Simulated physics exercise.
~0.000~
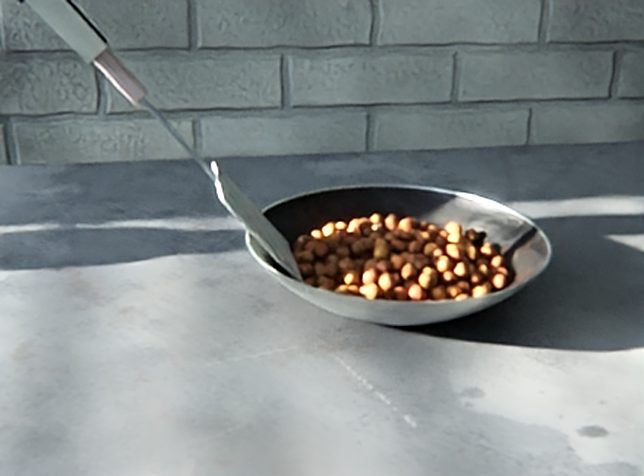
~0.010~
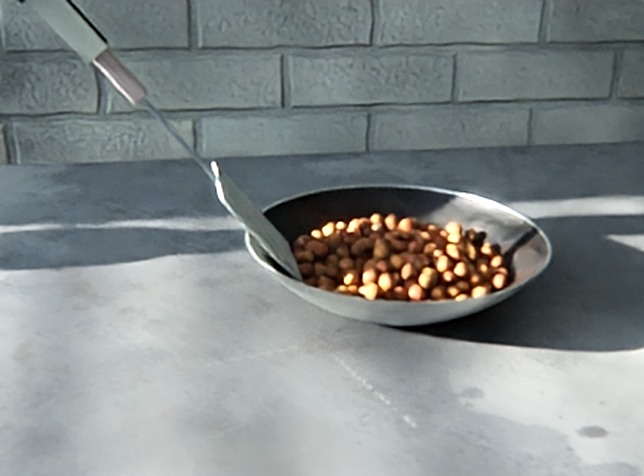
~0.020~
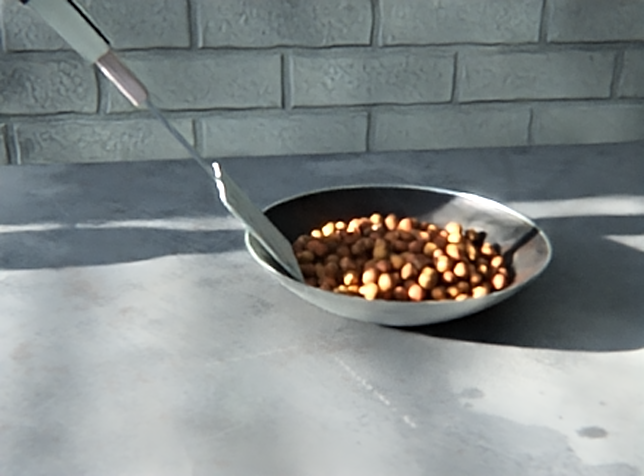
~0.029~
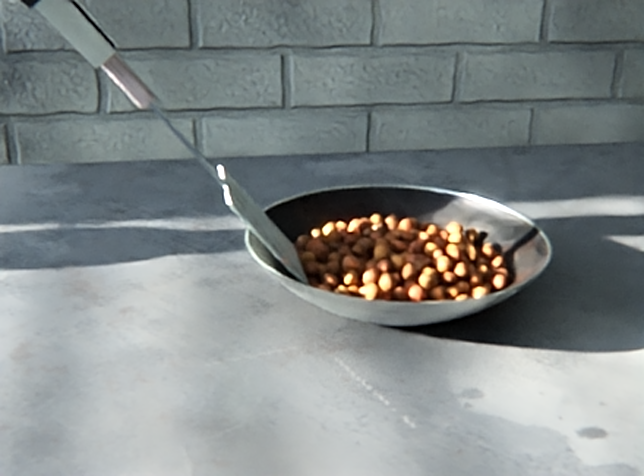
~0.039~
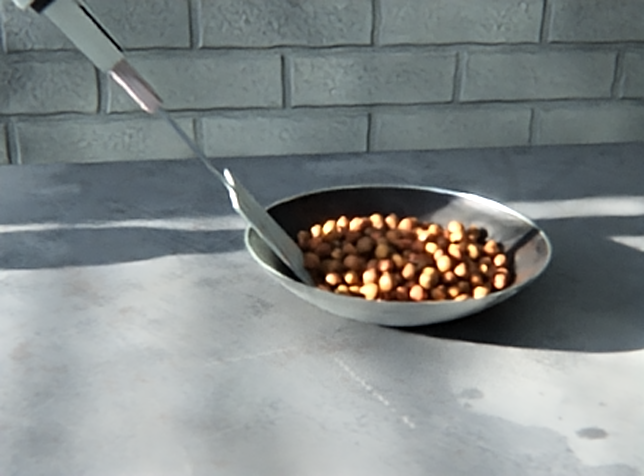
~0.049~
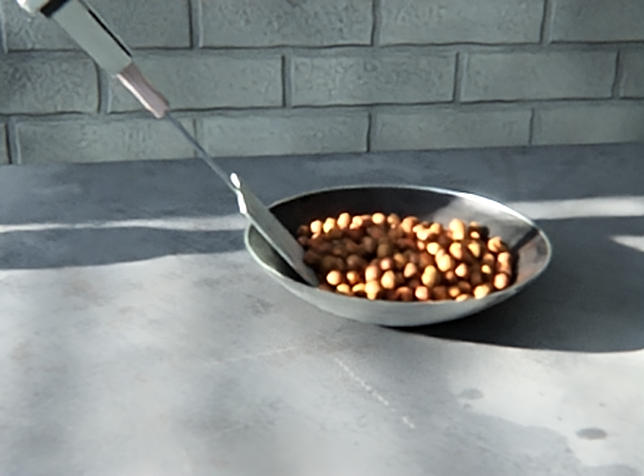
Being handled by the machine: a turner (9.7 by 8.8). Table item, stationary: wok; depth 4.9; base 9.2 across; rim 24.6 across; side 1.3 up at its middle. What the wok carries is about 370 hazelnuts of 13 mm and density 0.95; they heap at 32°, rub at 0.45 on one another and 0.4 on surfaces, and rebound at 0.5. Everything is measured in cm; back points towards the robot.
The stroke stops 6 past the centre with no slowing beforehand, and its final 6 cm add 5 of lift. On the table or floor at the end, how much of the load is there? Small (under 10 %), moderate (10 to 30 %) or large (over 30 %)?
Moderate.
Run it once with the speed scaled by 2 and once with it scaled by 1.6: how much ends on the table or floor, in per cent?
About 40 and 30 per cent.
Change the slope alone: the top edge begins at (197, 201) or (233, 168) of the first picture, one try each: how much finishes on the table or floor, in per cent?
About 15 and 15 per cent.
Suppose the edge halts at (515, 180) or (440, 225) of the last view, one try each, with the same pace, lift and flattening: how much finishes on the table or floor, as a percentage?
I'd say some 45 per cent, then some 0 per cent.
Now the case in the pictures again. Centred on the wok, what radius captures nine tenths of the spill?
Radial distance: Approx. 30 cm.
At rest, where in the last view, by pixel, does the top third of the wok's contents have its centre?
It is centred around (481, 240).
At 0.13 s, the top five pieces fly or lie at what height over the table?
About 5 cm.
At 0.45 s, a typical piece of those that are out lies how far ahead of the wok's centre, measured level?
I'd say some 16 centimetres.
By 0.13 s, sloping 51°, highest piece 6 above the table; 370 in the wok.
By 0.21 s, sloping 51°, highest piece 7 above the table; 368 in the wok, 2 on the blade or in flight.
By 0.45 s, sloping 51°, highest piece 7 above the table; 316 in the wok, 45 on the table or floor, 9 on the blade or in flight.
By 1.50 s, sloping 51°, highest piece 6 above the table; 316 in the wok, 54 on the table or floor.
Final count, 316 in the wok, 54 on the table or floor. That is 15 % on the table or floor.
